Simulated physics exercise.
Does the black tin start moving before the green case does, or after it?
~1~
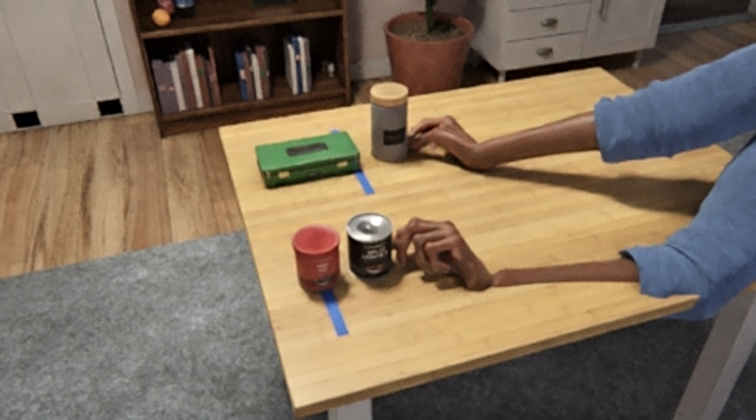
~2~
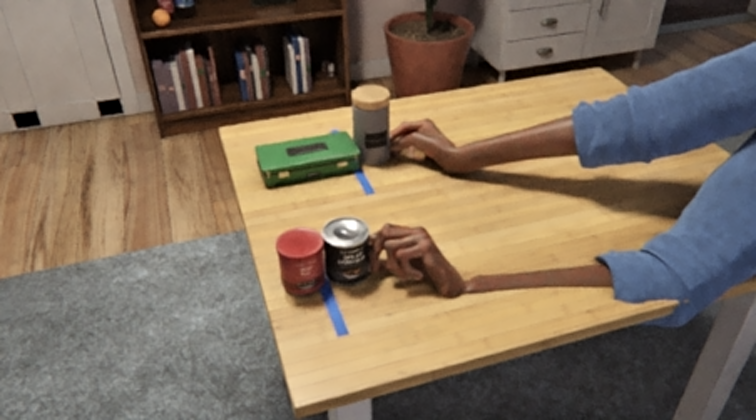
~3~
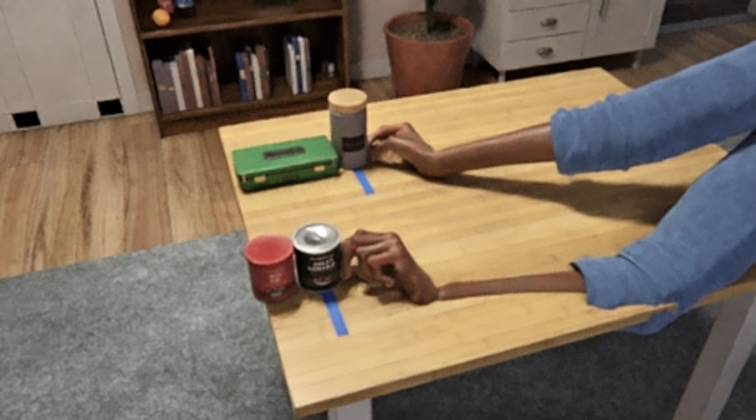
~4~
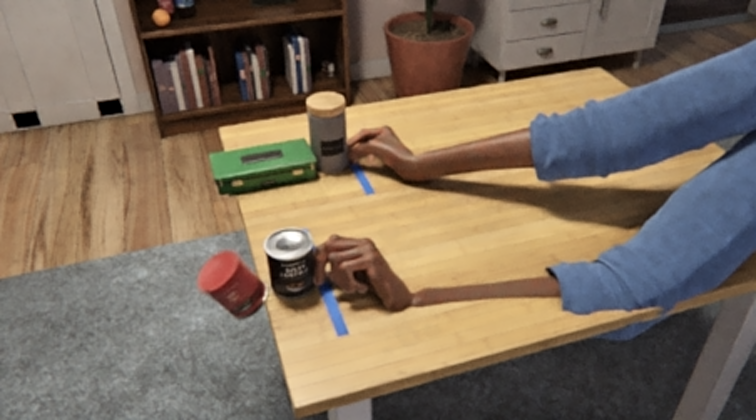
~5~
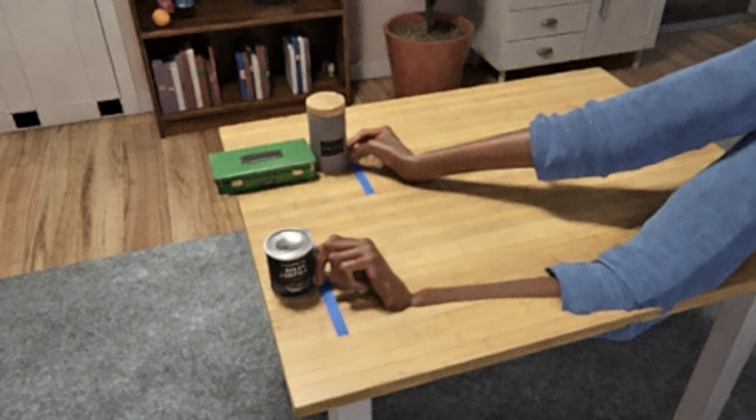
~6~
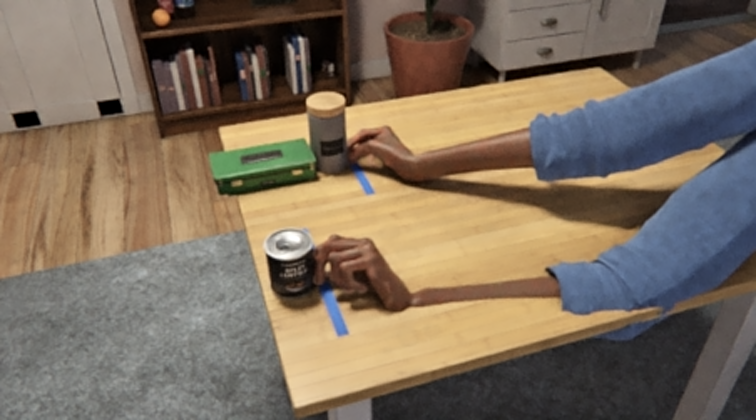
The black tin starts moving before the green case. It is already sliding left while the green case is still at rest, and the case begins to shift only afterwards.
We see two hands push a black tin and a grey jar leftward across a wooden table, driving a red tin and then a green case along ahead of them. The red tin tips off the edge and drops from view, while the green case stays on, jutting past the edge.
